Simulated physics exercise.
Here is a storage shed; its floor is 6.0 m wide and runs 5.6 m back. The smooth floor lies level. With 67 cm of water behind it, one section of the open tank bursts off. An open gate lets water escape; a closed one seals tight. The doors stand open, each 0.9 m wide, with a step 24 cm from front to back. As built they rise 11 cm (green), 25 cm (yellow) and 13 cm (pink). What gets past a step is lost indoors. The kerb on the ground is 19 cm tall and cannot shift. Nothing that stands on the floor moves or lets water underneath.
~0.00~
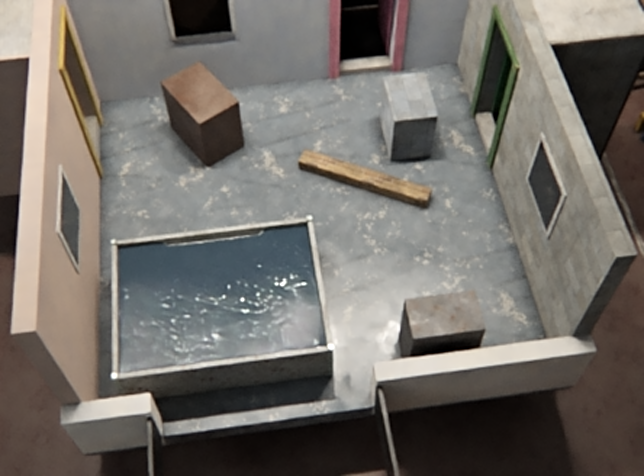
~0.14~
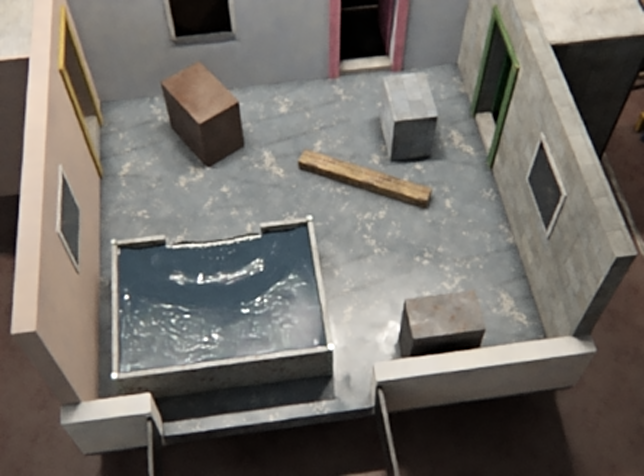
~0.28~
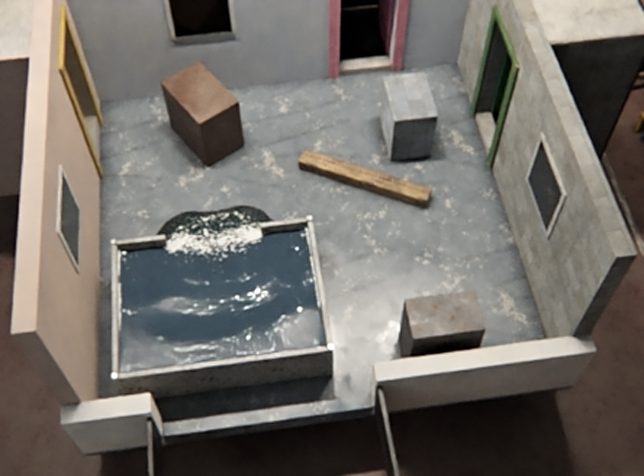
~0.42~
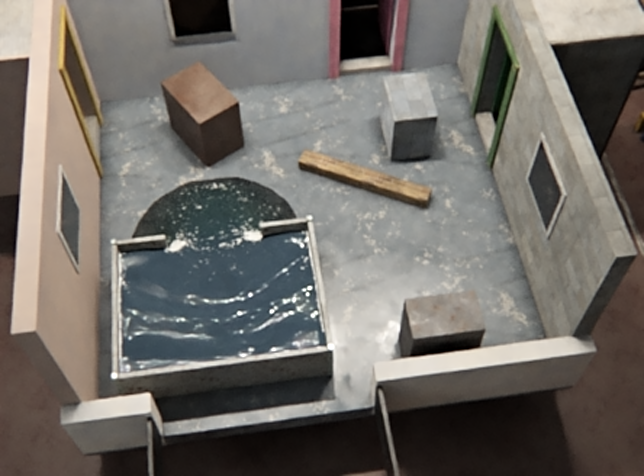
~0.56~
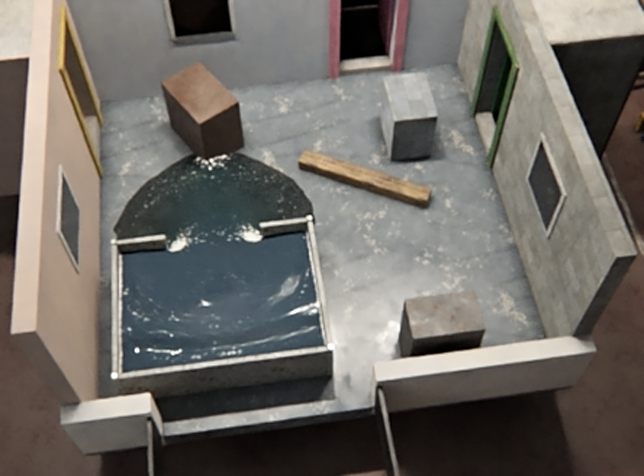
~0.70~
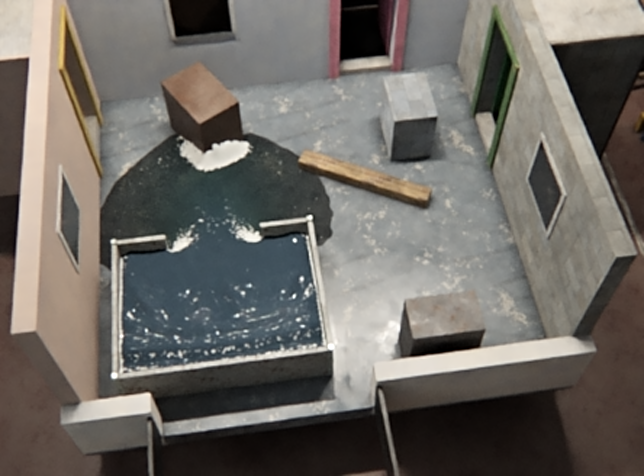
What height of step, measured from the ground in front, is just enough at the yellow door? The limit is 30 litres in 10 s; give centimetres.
About 26 cm.
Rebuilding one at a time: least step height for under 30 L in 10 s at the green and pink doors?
Roughly 9.0 cm at green and 14.0 cm at pink.
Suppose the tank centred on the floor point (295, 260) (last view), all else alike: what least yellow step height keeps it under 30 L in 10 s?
Then roughly 14.0 cm.
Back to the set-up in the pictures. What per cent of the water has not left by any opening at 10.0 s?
Some 94 per cent remains.
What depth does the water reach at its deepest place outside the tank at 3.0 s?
Up to some 34 cm.
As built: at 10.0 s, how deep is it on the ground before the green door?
About 9.5 cm.
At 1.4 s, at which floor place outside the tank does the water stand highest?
At about (101, 102).
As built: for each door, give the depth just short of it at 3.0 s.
Depths in cm: Green 4, yellow 29, pink 15.
After 1.4 s water covers 35 % of the floor, deepest (56 cm) near (101, 102); 11 cm at the yellow door, 0 litres in over its 25 cm step.
After 3.0 s water covers 60 % of the floor, deepest (34 cm) near (101, 127); 29 cm at the yellow door, 25 litres in over its 25 cm step.
After 10.0 s water covers 95 % of the floor, deepest (16 cm) near (513, 370); 11 cm at the yellow door, 34 litres in over its 25 cm step.
At the yellow door as built, the water arrived by 1.1 s and peaked near 32 cm at 2.6 s.
With a step of 21.5 cm, 63 litres would have come in within the 10 s; with 29 cm, 16 litres. So under 30 litres takes about 26 cm.
